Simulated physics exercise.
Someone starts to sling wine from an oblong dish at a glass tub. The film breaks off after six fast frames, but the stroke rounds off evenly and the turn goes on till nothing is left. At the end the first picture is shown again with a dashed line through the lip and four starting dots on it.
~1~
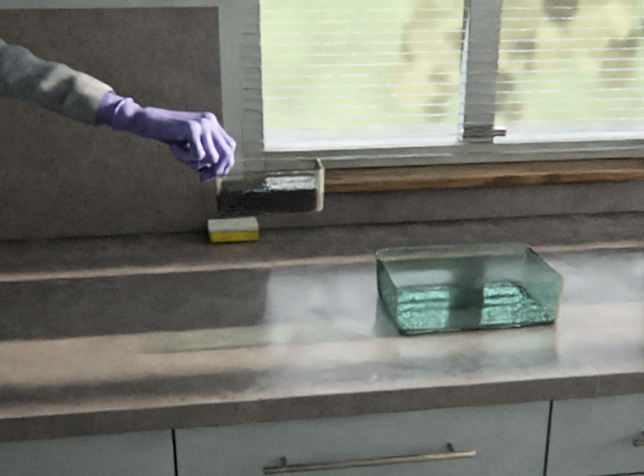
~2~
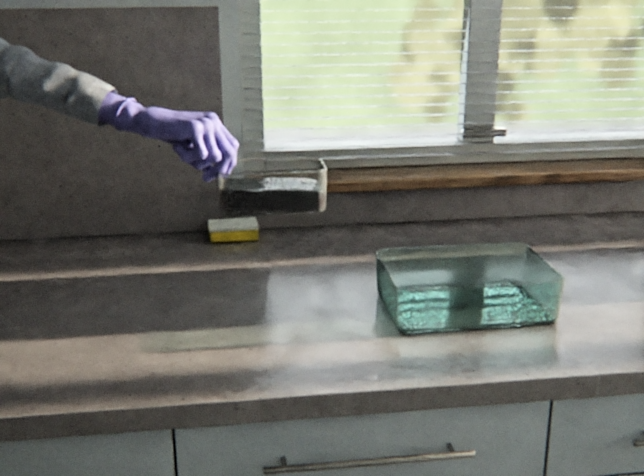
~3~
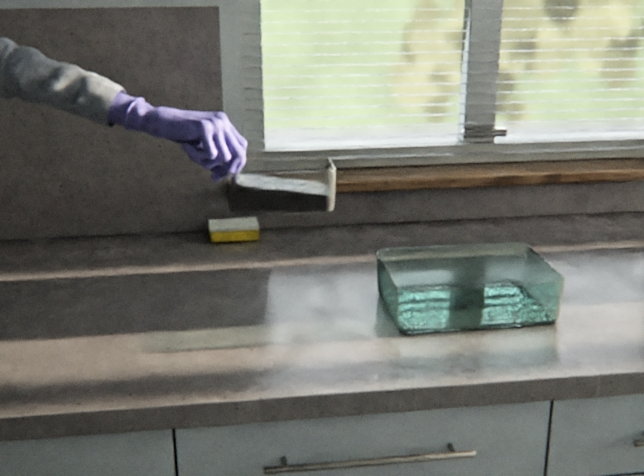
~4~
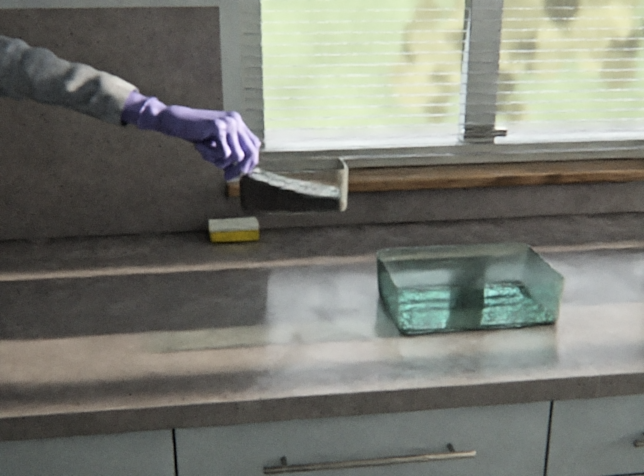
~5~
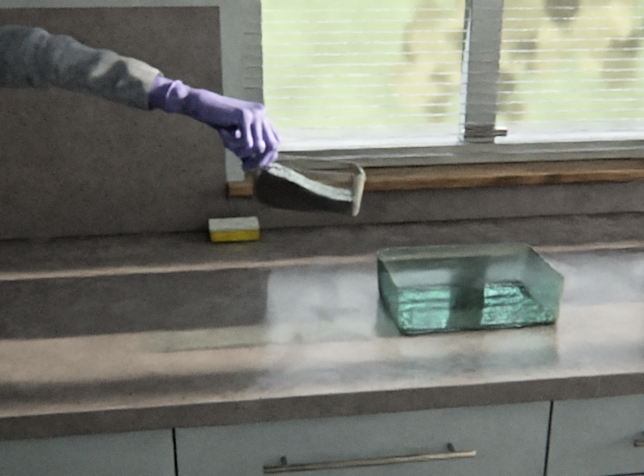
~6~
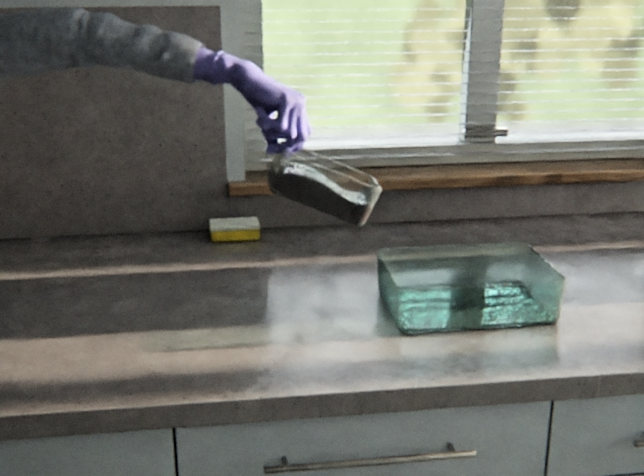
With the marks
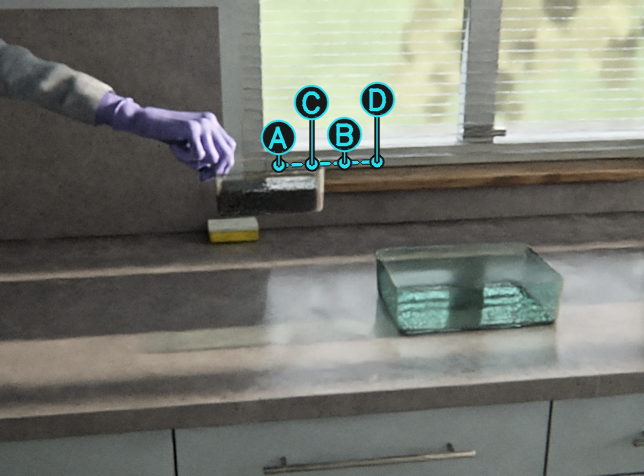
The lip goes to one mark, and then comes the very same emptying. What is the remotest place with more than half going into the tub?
Place A just does it.
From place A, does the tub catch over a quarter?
Yes, it does.
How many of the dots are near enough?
All of the four.
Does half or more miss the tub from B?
No, that is safe.
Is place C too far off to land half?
No.
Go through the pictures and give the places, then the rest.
The first frame shows upright, lip at (319, 163); tub from (396, 331) to (557, 321); nothing has left yet.
The second frame shows upright, lip at (322, 163); nothing has left yet.
The third frame shows upright, lip at (331, 163); nothing has left yet.
The fourth frame shows upright, lip at (343, 163); nothing has left yet.
The fifth frame shows tipped about 8°, lip at (360, 169); nothing has left yet.
The sixth frame shows tipped about 24°, lip at (376, 183); nothing has left yet.
On the marked copy, A at (278, 165); B at (344, 162); C at (311, 164); D at (377, 161).
Choosing A, about 63 % lands in the tub, 28 % falls short and 8 % goes beside or beyond.
Choosing B, about 82 % lands in the tub, 2 % falls short and 16 % goes beside or beyond.
Choosing C, about 70 % lands in the tub, 18 % falls short and 12 % goes beside or beyond.
Choosing D, about 89 % lands in the tub, 5 % falls short and 6 % goes beside or beyond.
